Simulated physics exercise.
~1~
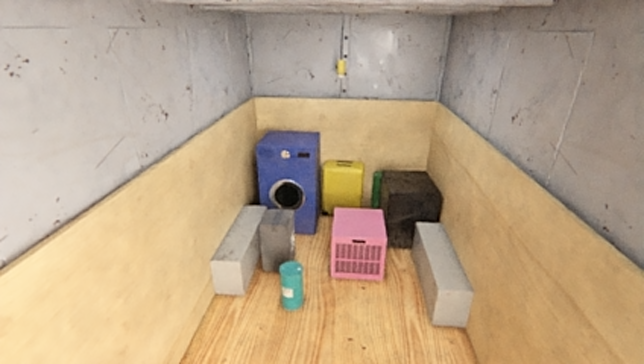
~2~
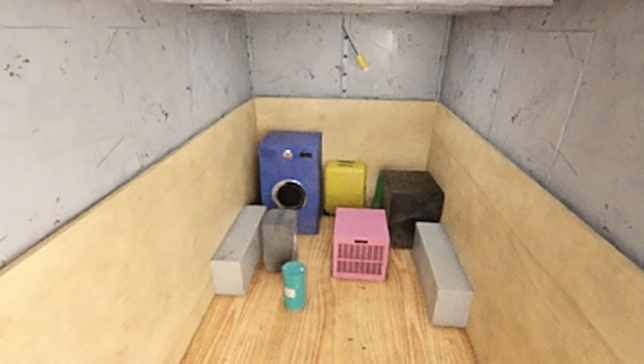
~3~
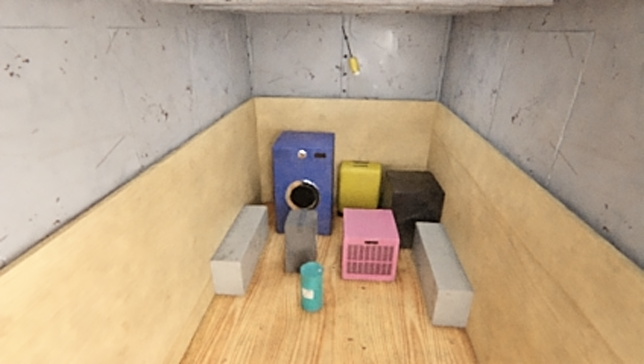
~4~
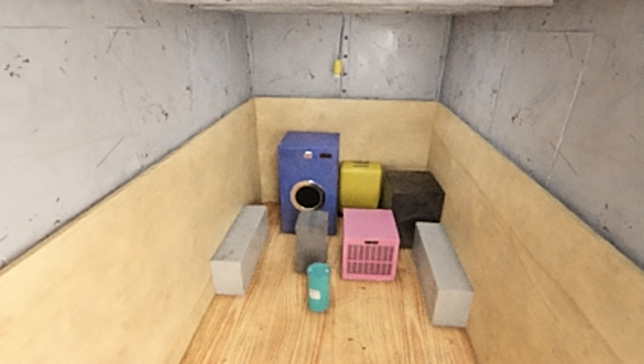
The clip opens on the back of a cargo space with wooden lower walls, where a blue appliance, a yellow case, a black appliance, a pink chest, a grey box and two canisters stand between low wheel boxes. The small yellow lamp swings to the right, and the green canister at the back begins to lean right. Then the blue appliance, yellow case, grey box and turquoise canister slide right, while the green canister drops out of sight. The grey box and turquoise canister shift a little farther. Finally, the lamp hangs nearly straight, with both still upright.
